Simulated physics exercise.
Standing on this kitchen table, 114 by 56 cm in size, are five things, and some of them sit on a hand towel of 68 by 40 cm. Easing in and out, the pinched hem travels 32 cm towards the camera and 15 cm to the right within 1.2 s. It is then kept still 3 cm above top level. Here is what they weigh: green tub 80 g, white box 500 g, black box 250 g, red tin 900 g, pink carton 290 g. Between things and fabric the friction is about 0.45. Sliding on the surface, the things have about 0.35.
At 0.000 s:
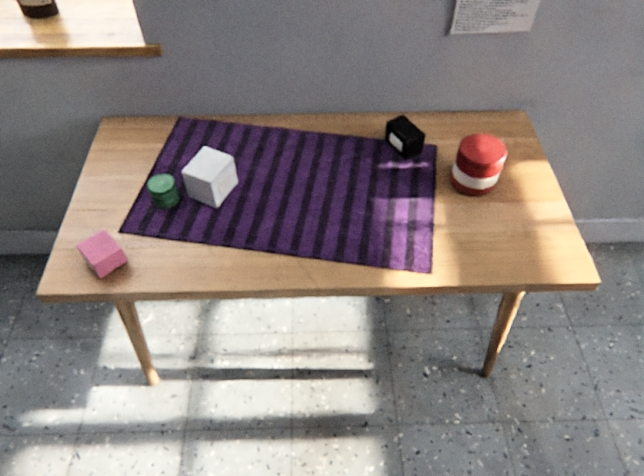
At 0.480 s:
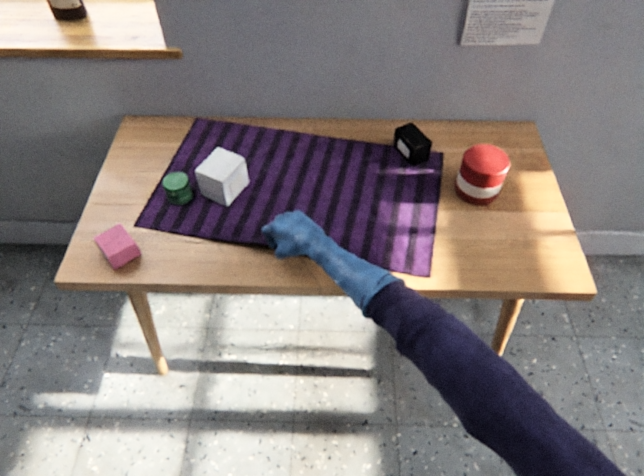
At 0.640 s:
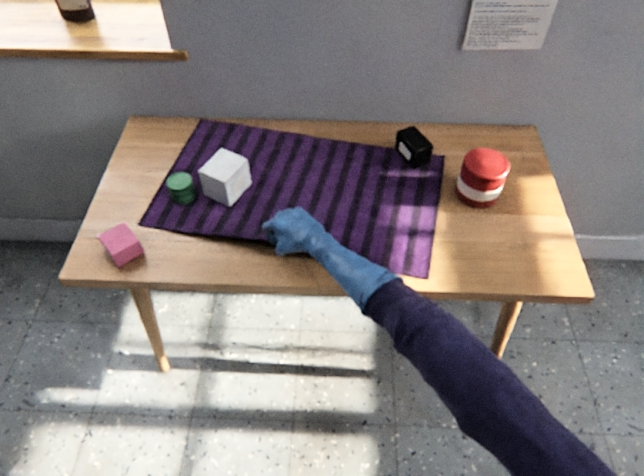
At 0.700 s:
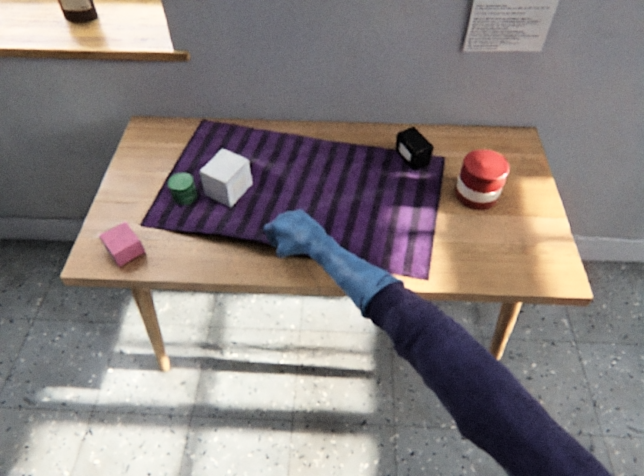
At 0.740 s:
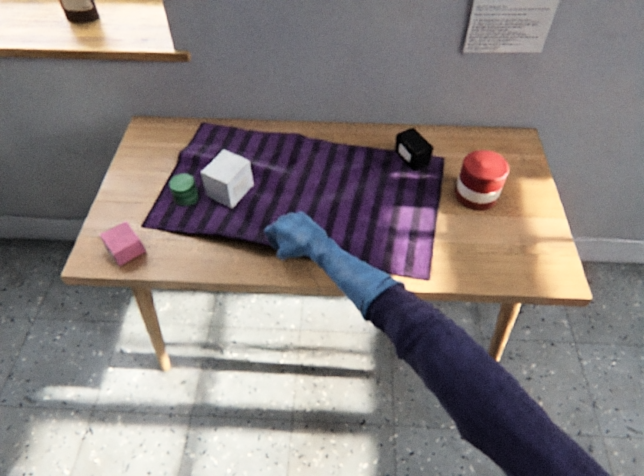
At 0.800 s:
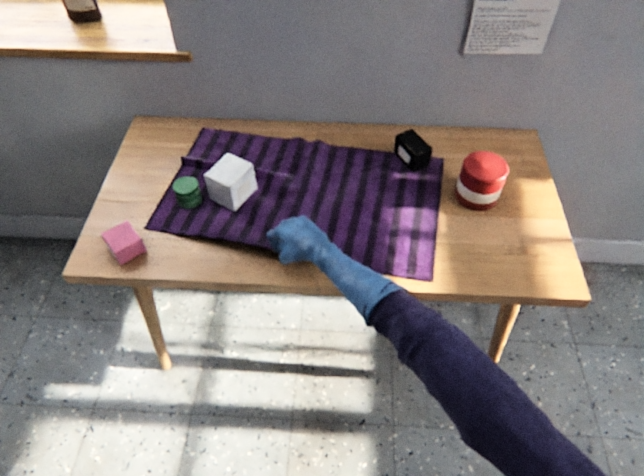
A gloved hand reached in and pinched the front edge of a striped purple cloth on a wooden table, then tugged it slightly, wrinkling it as the white box and green tub shifted a little.
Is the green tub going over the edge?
Yes.
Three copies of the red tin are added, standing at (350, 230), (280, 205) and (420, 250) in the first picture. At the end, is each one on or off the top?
First leaves the top, second leaves the top, third leaves the top.
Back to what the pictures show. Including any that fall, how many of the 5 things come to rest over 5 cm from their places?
I make it 3.
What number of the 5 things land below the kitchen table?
The count is 2.
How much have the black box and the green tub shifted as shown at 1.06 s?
Black box: 4 cm; green tub: 10 cm.
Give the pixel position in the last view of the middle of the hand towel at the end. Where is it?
About (360, 286).
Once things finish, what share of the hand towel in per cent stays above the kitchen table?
Some 40 in a hundred.
By 1.1 s, 100 % of the hand towel is still over the top; green tub 11 cm off its start, white box 11 cm off its start, black box 5 cm off its start.
By 1.3 s, 80 % of the hand towel is still over the top; green tub 22 cm off its start, white box 22 cm off its start, black box 12 cm off its start.
By 1.6 s, 60 % of the hand towel is still over the top; green tub 33 cm off its start at (227, 298), white box 32 cm off its start at (275, 266), black box 19 cm off its start at (391, 189).
By 1.8 s, 40 % of the hand towel is still over the top; green tub over the edge, white box over the edge, black box 25 cm off its start.
By 3.4 s, 40 % of the hand towel is still over the top; green tub over the edge, white box over the edge, black box 25 cm off its start at (387, 209).
